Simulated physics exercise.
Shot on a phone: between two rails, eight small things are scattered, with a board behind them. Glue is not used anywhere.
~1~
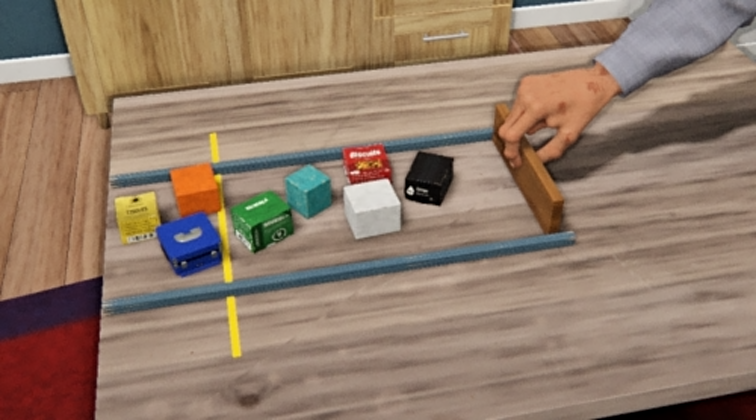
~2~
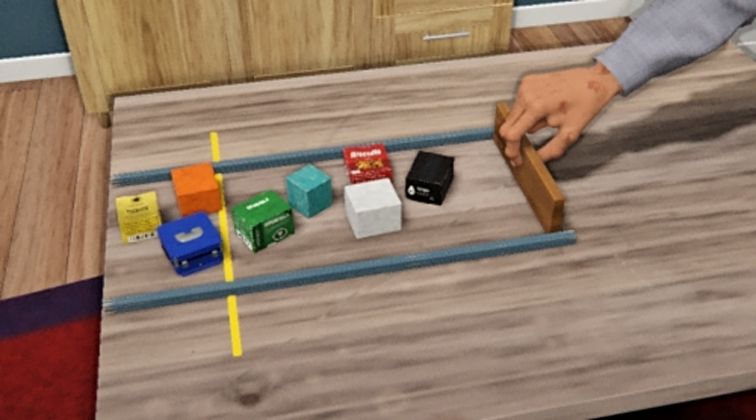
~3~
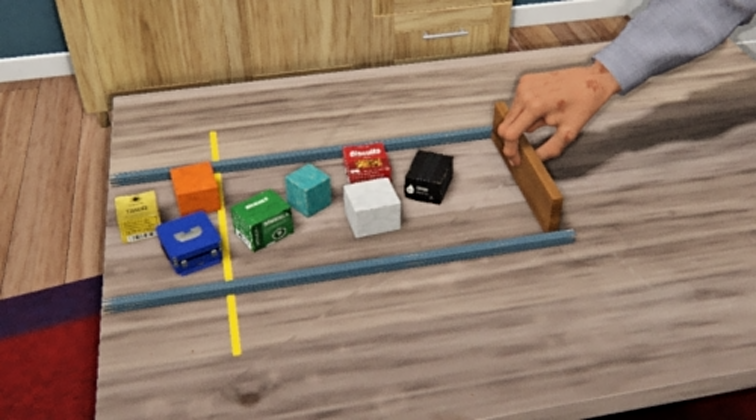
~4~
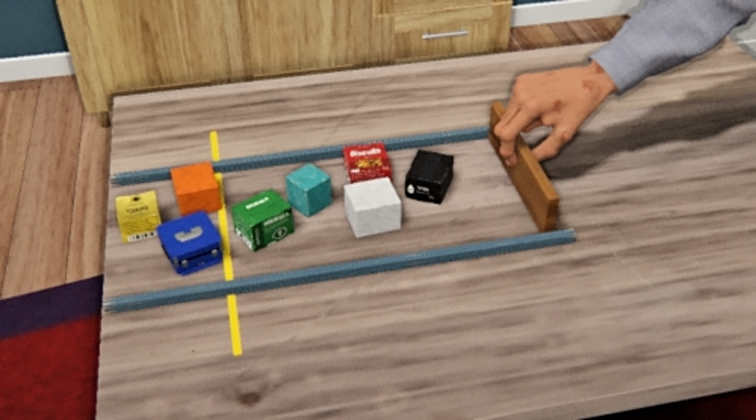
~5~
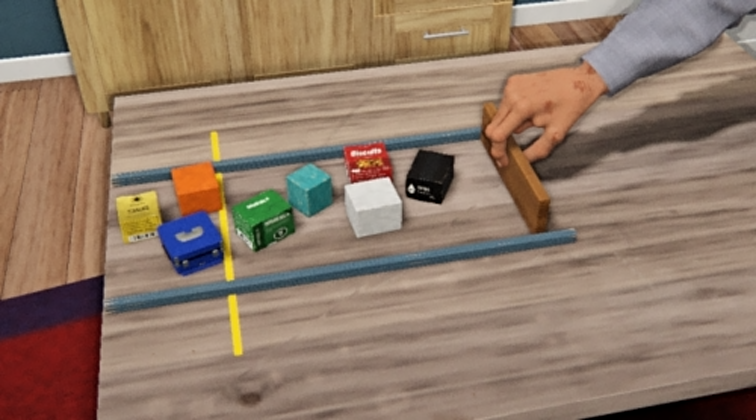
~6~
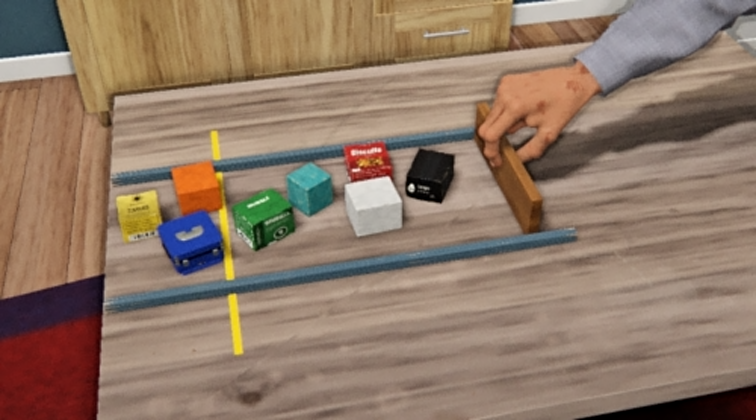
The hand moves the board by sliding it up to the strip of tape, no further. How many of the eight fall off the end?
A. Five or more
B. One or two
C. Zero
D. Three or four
C, zero.
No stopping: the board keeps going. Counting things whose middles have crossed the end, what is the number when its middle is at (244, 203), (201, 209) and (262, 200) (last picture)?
First 0, next 2, last 0.
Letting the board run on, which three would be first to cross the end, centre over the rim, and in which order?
Sequence, earliest first: The blue case; the yellow box; the orange block.
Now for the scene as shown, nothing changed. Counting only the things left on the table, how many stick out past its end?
The count would be 2.
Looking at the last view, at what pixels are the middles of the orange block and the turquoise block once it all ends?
Final positions - orange block around (143, 193), turquoise block around (165, 216).
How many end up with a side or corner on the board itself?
It ends up touching 3.
Soon after, none off yet; yellow box at rest near (140, 216); blue case at rest near (192, 244); orange block at rest near (197, 189).
After that, none off yet; yellow box at rest near (140, 216); blue case moving near (184, 248); orange block at rest near (197, 189).
In the end, the number that fall off is zero.
